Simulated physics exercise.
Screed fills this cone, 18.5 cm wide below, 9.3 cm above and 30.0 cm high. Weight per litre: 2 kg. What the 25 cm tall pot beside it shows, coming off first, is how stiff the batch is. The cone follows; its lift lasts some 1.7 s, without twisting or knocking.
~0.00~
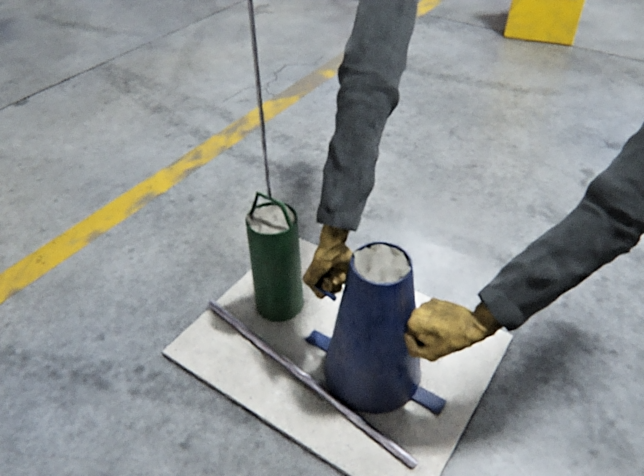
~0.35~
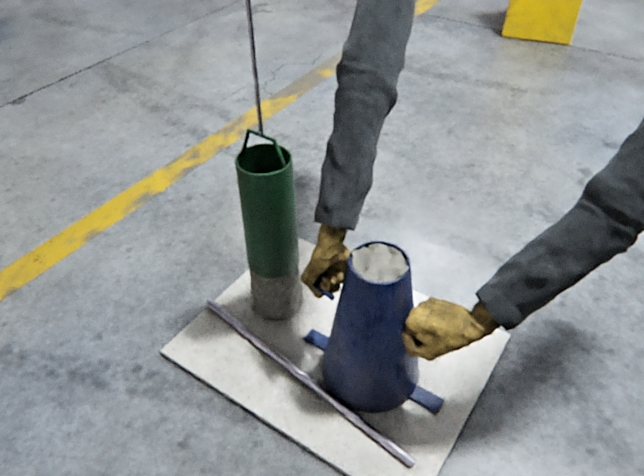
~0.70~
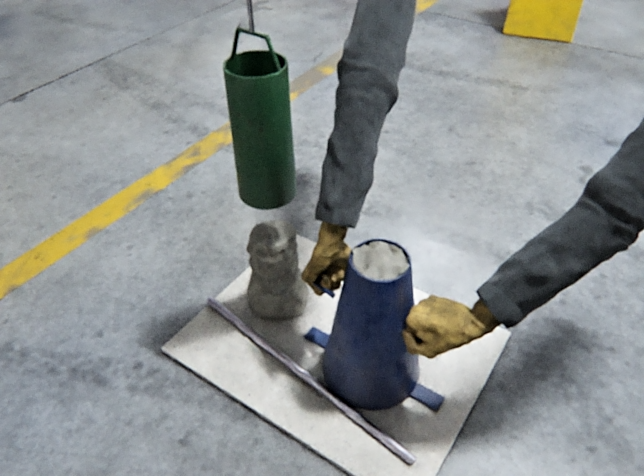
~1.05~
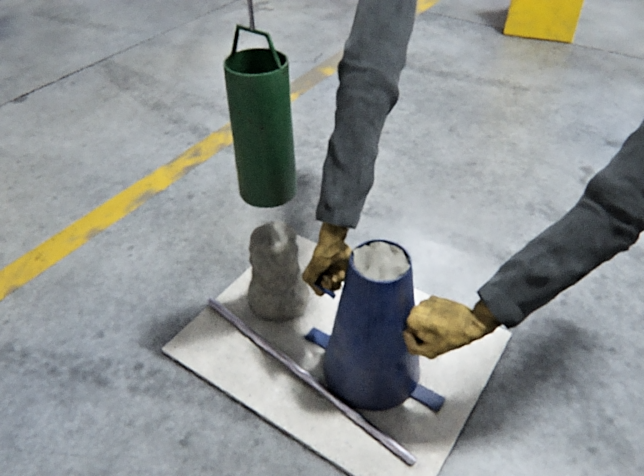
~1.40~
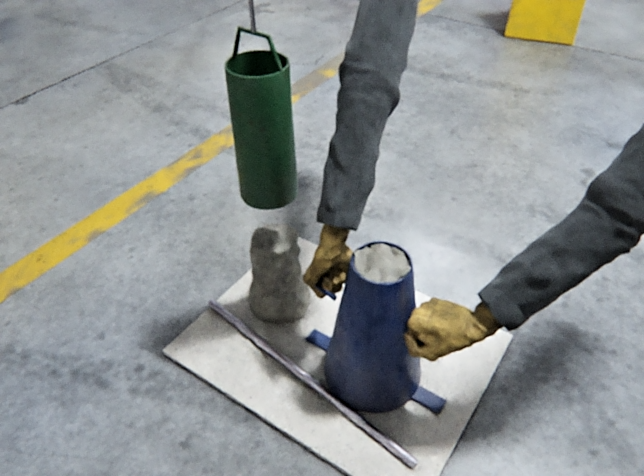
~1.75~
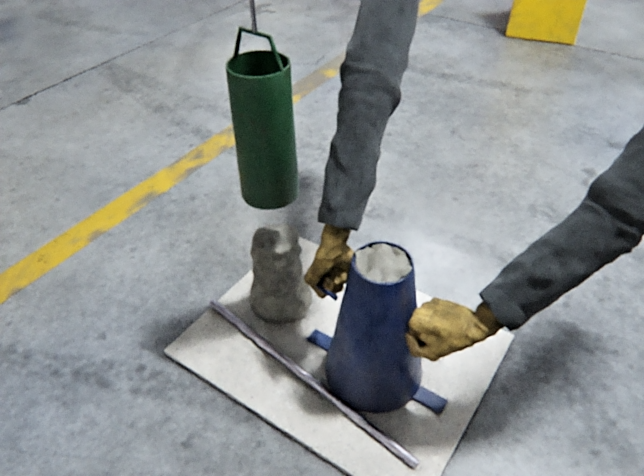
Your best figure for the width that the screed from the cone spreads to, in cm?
19 centimetres or thereabouts.
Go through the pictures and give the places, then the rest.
Middle of the pot's mouth at (272, 219), still down; middle of the cone's top at (381, 263), not yet moved, in the first frame.
Middle of the pot's mouth at (264, 160), raised 13 cm; middle of the cone's top at (379, 263), not yet moved, in the second frame.
Middle of the pot's mouth at (255, 65), raised 31 cm; what the pot left 21 cm high and 13 cm wide, top at (272, 233); middle of the cone's top at (380, 260), not yet moved, in the third frame.
Middle of the pot's mouth at (256, 63), raised 31 cm; what the pot left 20 cm high and 13 cm wide, top at (273, 234); middle of the cone's top at (381, 261), not yet moved, in the fourth frame.
Middle of the pot's mouth at (257, 65), raised 31 cm; what the pot left 20 cm high and 13 cm wide, top at (274, 237); middle of the cone's top at (382, 263), not yet moved, in the fifth frame.
Middle of the pot's mouth at (258, 65), raised 31 cm; what the pot left 20 cm high and 14 cm wide, top at (275, 237); middle of the cone's top at (383, 263), not yet moved, in the sixth frame.
After 2.2 s, the cone is up 7.7 cm; the screed has come down 1.1 cm to 29 cm and is 19 cm wide.
After 2.6 s, the cone is up 19 cm; the screed has come down 1.4 cm to 29 cm and is 19 cm wide.
After 3.0 s, the cone is up 30 cm; the screed has come down 1.5 cm to 29 cm and is 19 cm wide.
After 3.5 s, the cone is clear; the screed has come down 1.6 cm to 28 cm and is 19 cm wide.
After 4.1 s, at rest, the cone is clear; the screed has come down 1.7 cm to 28 cm and is 19 cm wide.
